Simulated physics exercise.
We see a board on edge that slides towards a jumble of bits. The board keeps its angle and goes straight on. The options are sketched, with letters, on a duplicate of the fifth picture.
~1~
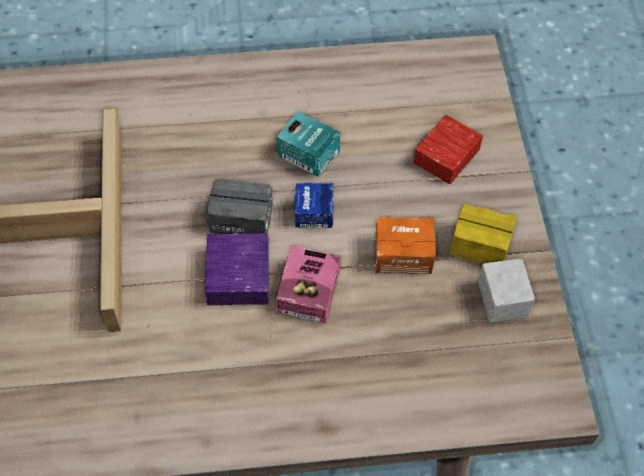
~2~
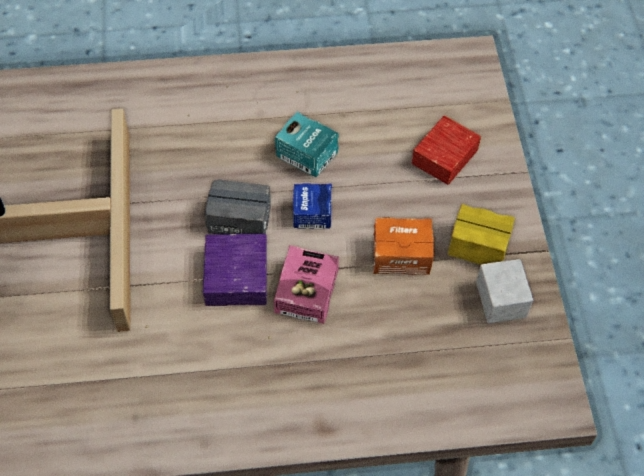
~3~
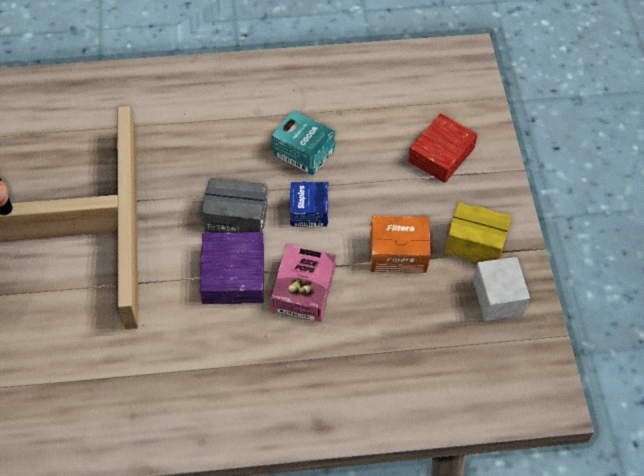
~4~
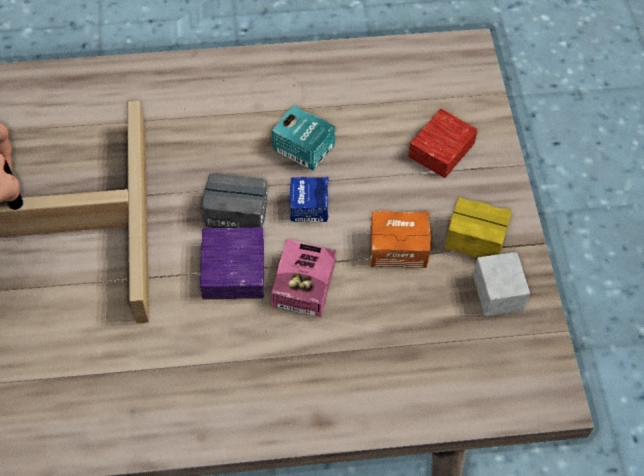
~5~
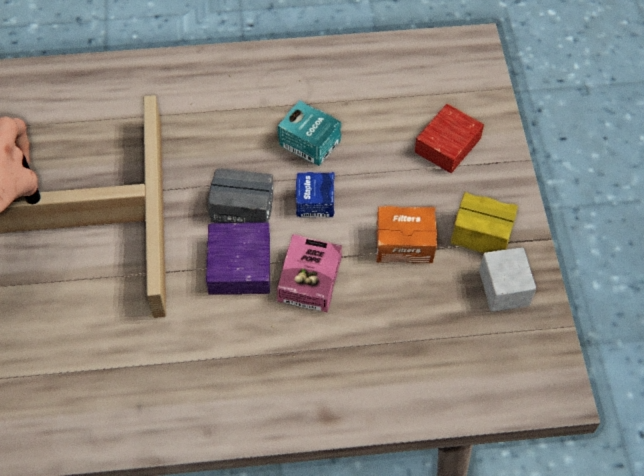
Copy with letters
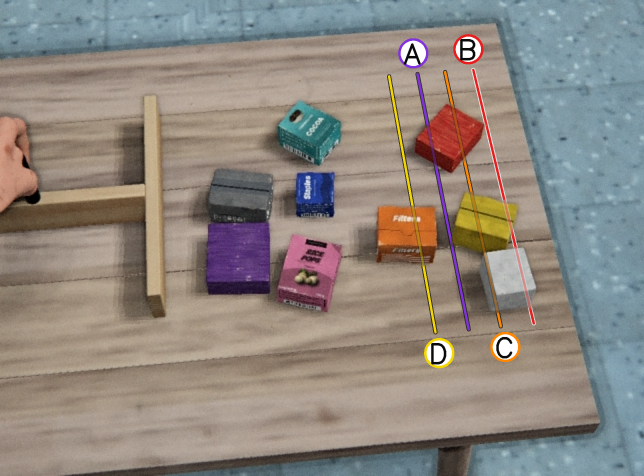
A hand sliding a wooden board on edge slowly rightward across a table towards a scattered group of colourful boxes and blocks.
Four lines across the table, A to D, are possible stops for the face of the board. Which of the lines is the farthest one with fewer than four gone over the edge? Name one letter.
Line A.
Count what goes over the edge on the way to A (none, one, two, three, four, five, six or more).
In all, three.
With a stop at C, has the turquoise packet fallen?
By then, no.
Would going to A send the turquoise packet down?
No.
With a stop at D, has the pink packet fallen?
No.
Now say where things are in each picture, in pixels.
In the first frame, white block (506, 291); grey box (240, 208); board (108, 203).
In the second frame, board (117, 202); blue box (312, 206).
In the third frame, board (124, 200); turquoise packet (304, 143).
In the fourth frame, board (135, 194); red block (443, 143).
In the fifth frame, board (151, 189); white block (507, 280); grey box (241, 198); yellow box (484, 225).
On the marked copy, A at (441, 192); B at (501, 187); C at (471, 189); D at (410, 194).
Following A. Soon after the start, board (257, 180); orange box (411, 233); pink packet (360, 266).
Later, board (361, 172); yellow box (568, 211); orange box (513, 223).
In the end, board (440, 165); white block over the edge; yellow box over the edge; three fallen.
As for the rest, B drops six; C drops six; D is within the limit but short.
